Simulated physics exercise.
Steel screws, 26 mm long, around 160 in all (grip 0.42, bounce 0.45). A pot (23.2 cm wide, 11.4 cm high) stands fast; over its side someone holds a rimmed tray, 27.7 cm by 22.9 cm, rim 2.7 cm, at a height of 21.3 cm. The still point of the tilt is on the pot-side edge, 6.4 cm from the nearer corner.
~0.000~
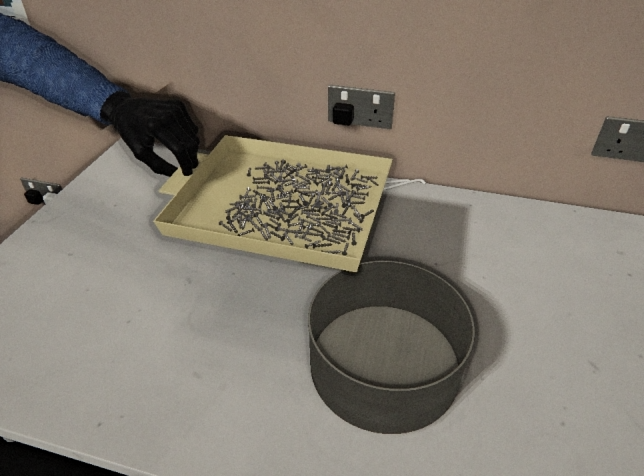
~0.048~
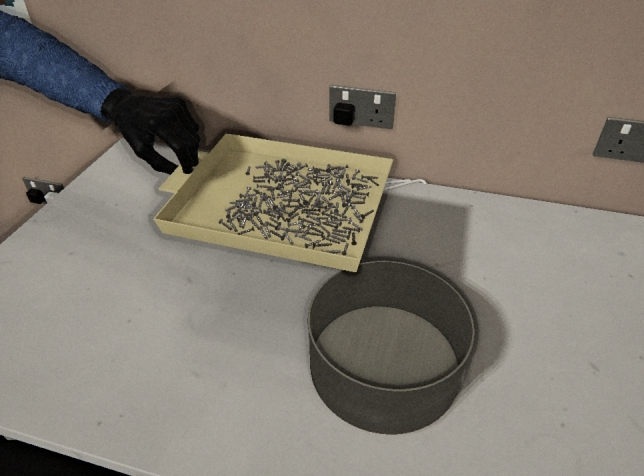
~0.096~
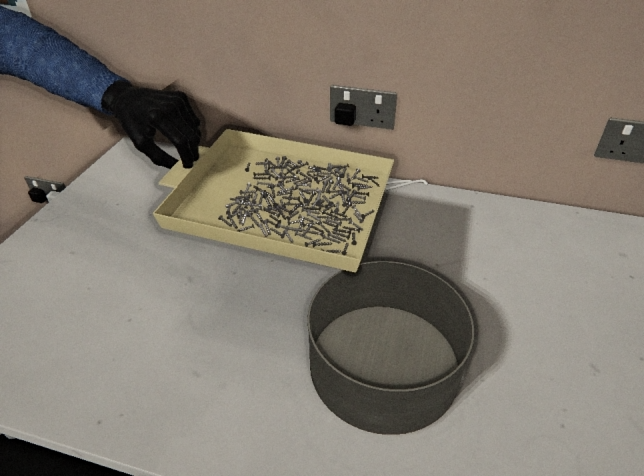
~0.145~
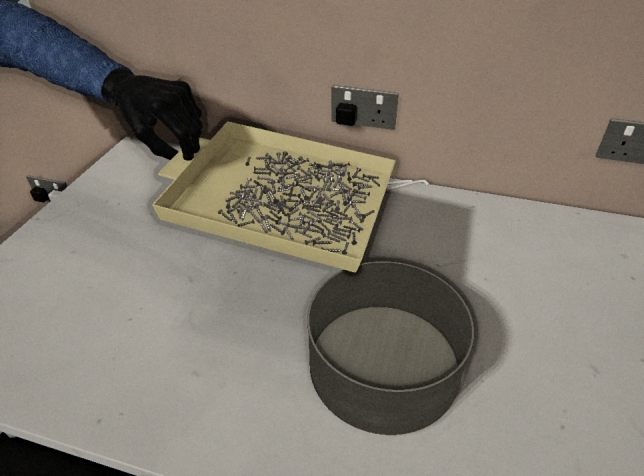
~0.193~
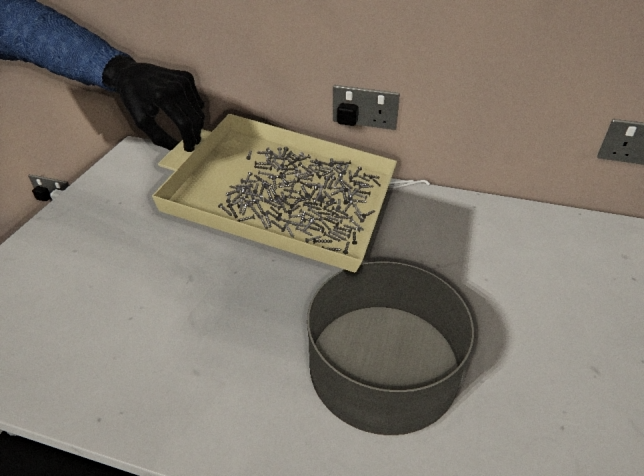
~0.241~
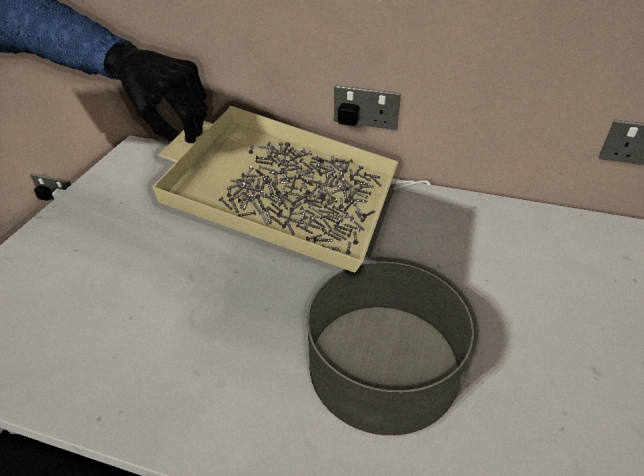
A gloved hand slowly tilts a yellow tray of screws, raising its left side slightly.
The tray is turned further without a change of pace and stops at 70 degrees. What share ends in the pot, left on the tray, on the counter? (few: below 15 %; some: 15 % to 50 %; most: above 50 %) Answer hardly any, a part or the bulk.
Pot: Hardly any, tray: The bulk, counter: Hardly any.
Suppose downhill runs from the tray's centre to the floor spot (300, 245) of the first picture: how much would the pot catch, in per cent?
About 20 per cent.
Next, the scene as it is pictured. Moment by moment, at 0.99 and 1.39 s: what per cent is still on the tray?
In turn: 100, 95.
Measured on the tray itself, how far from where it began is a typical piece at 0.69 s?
About 5 cm.
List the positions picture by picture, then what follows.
In the first picture, tray tilt 0 degrees, front corners at (159, 220) and (357, 256); middle of the pieces at (302, 199); pot at (390, 318).
In the second picture, tray tilt 1 degrees, front corners at (159, 218) and (357, 256); middle of the pieces at (303, 198).
In the third picture, tray tilt 2 degrees, front corners at (158, 212) and (357, 257); middle of the pieces at (303, 196).
In the fourth picture, tray tilt 5 degrees, front corners at (158, 204) and (358, 257), lowest corner right back; middle of the pieces at (304, 193).
In the fifth picture, tray tilt 8 degrees, front corners at (158, 195) and (359, 257), lowest corner right back; middle of the pieces at (304, 190).
In the sixth picture, tray tilt 11 degrees, front corners at (158, 186) and (360, 258), lowest corner right back; middle of the pieces at (305, 187); pot at (389, 319). Its pace works out near 60 degrees a second.
Then, at 0.69 s, tilt 39 degrees; the tray holds 100 %, the pot 0 %.
Then, at 0.99 s, tilt 58 degrees; the tray holds 100 %, the pot 0 %.
Then, at 1.39 s, tilt 70 degrees; the tray holds 95 %, the pot 5 %.
By 2.2 s all is still; pot 5 %, tray 95 %, counter 0 %.
